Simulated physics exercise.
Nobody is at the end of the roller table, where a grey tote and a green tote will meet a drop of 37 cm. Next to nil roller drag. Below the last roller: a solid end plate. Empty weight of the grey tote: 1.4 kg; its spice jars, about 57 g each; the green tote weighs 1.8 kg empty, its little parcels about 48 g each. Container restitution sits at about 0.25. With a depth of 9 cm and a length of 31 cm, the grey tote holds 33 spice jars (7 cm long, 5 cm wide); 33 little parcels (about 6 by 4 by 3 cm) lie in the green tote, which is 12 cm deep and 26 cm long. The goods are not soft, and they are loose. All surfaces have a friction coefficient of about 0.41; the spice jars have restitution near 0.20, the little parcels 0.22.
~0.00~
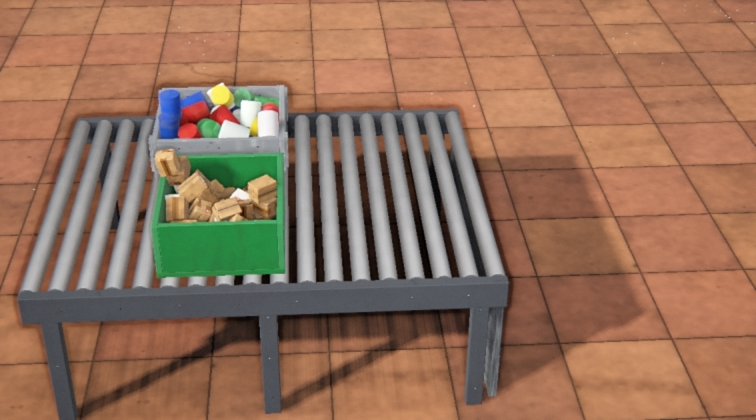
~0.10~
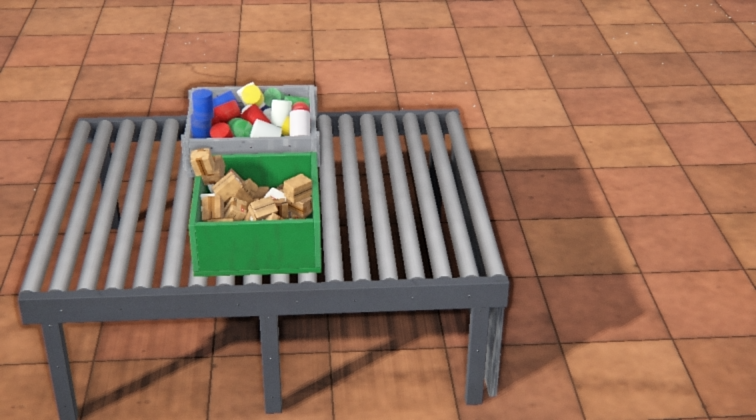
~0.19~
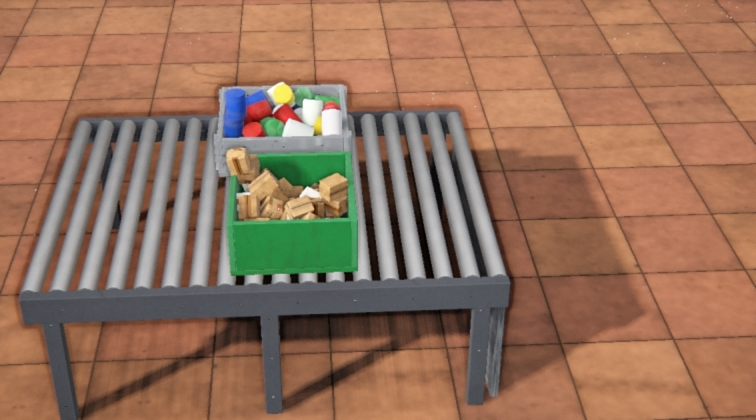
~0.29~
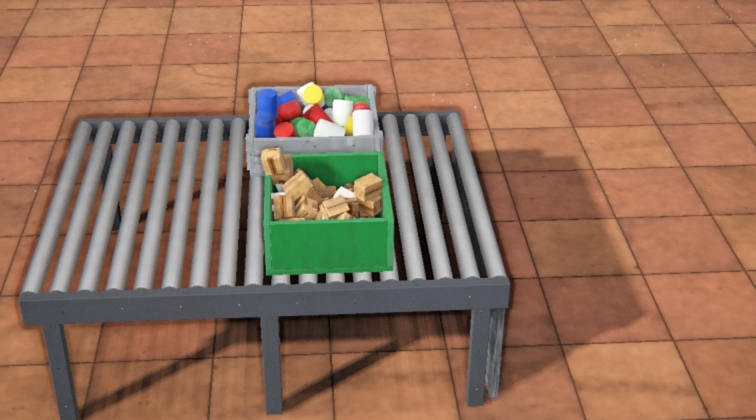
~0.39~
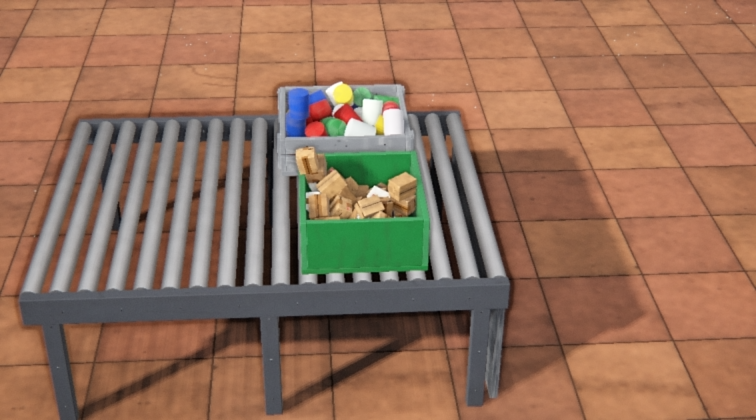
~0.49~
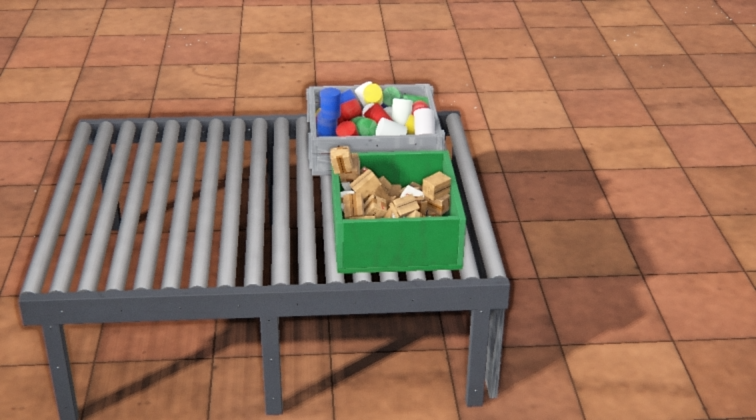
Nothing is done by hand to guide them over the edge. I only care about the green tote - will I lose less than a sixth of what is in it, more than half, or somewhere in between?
You will lose somewhere in between.
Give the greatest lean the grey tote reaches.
Max tilt - some 50°.
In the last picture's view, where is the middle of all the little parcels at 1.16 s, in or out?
Centre: Around (609, 302) px.
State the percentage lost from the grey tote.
For the grey tote, roughly 20 percent.
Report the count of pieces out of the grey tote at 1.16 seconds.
Grey tote: Roughly 3 out by then.
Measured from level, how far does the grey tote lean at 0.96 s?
Tilt: Around 15 degrees.
After 0.60 s, the overhang begins.
After 0.96 s, the grey tote leans 13° with 0 of 33 out and the green tote leans 20° with 1 of 33 out.
After 1.16 s, the grey tote leans 50° with 3 of 33 out and the green tote leans 56° with 2 of 33 out.
After 1.51 s, the grey tote is level with 7 of 33 out and the green tote leans 66° with 5 of 33 out.
When it is over (at 2.23 s), the grey tote is level with 7 of 33 out and the green tote has gone over with 11 of 33 out. Asked share, 11 of 33, 33 per cent.
